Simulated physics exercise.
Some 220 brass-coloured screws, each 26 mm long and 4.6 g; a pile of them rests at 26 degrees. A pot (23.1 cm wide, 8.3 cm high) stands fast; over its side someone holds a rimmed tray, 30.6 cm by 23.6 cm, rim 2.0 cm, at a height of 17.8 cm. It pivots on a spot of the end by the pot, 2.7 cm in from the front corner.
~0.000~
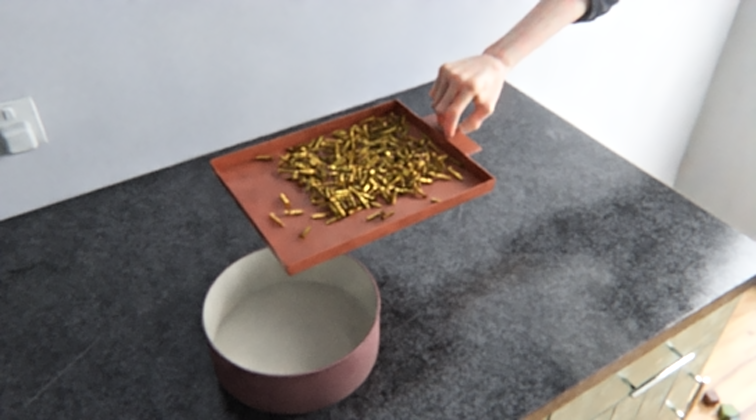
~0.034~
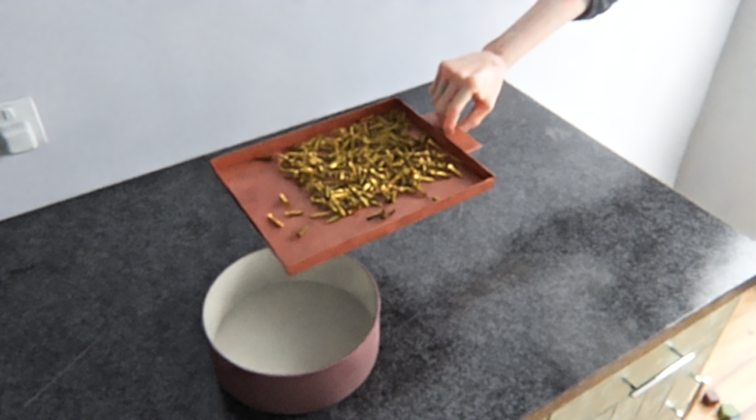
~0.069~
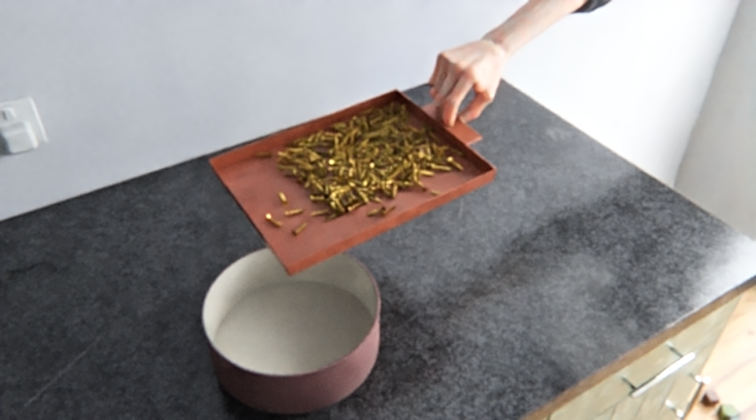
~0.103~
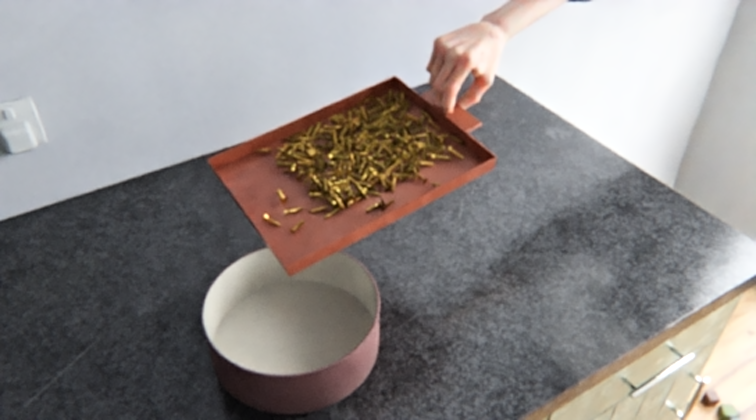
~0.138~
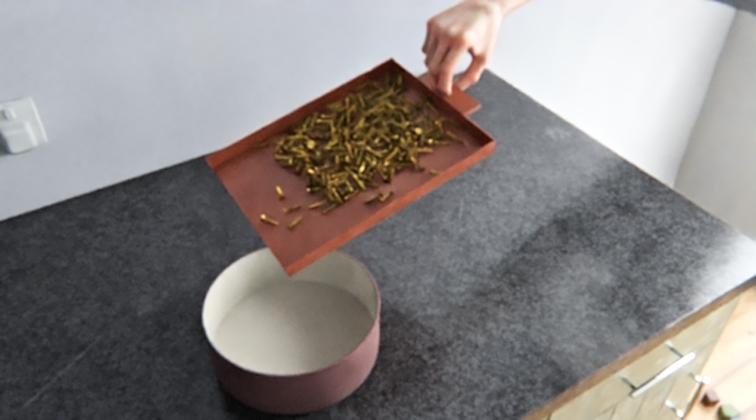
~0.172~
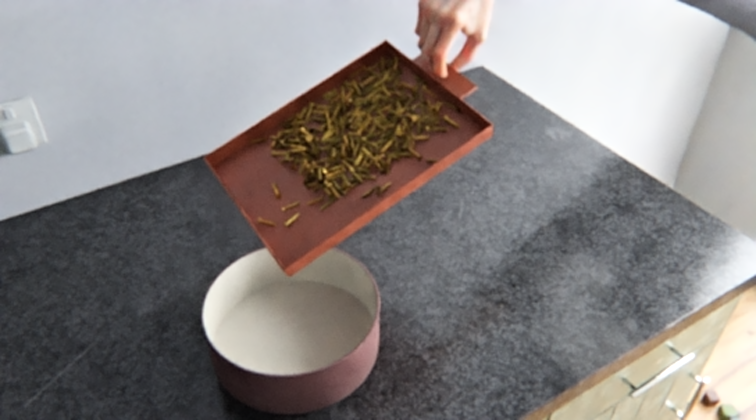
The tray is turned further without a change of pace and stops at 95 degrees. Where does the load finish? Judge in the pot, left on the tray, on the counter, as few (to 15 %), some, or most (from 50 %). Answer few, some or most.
Pot some, tray few, counter most.
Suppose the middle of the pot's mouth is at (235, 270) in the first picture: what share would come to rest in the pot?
About 55 per cent.
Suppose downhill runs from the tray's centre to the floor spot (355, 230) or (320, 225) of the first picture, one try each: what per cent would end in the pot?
Some 30 and 35 per cent.
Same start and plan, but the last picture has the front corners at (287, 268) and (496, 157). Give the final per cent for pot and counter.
Pot 60, counter 40.
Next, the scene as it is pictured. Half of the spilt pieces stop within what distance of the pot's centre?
About 22 cm.
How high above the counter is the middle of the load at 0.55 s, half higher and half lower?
Some 22 cm.
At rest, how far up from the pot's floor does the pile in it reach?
About 1.5 cm.
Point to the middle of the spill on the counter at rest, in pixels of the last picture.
Around (139, 378).
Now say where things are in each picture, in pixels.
Tray tilt 0 degrees, front corners at (288, 264) and (493, 179); middle of the pieces at (370, 165); pot at (292, 302), in the first picture.
Tray tilt 1 degrees, front corners at (288, 264) and (493, 176); middle of the pieces at (370, 163), in the second picture.
Tray tilt 3 degrees, front corners at (288, 264) and (494, 169), lowest corner left front; middle of the pieces at (369, 158), in the third picture.
Tray tilt 7 degrees, front corners at (287, 265) and (494, 157), lowest corner left front; middle of the pieces at (368, 150), in the fourth picture.
Tray tilt 13 degrees, front corners at (285, 266) and (493, 140), lowest corner left front; middle of the pieces at (366, 139), in the fifth picture.
Tray tilt 19 degrees, front corners at (284, 268) and (490, 124), lowest corner left front; middle of the pieces at (362, 129); pot at (292, 302). Its pace works out near 170 degrees a second, in the sixth picture.
After 0.40 s, tilt 58 degrees; the tray holds 100 %, the pot 0 %.
After 0.55 s, tilt 83 degrees; the tray holds 95 %, the pot 0 %.
After 0.83 s, tilt 95 degrees; the tray holds 0 %, the pot 25 %.
In the end, at 2.2 s, pot 25 %, tray 0 %, counter 75 %.
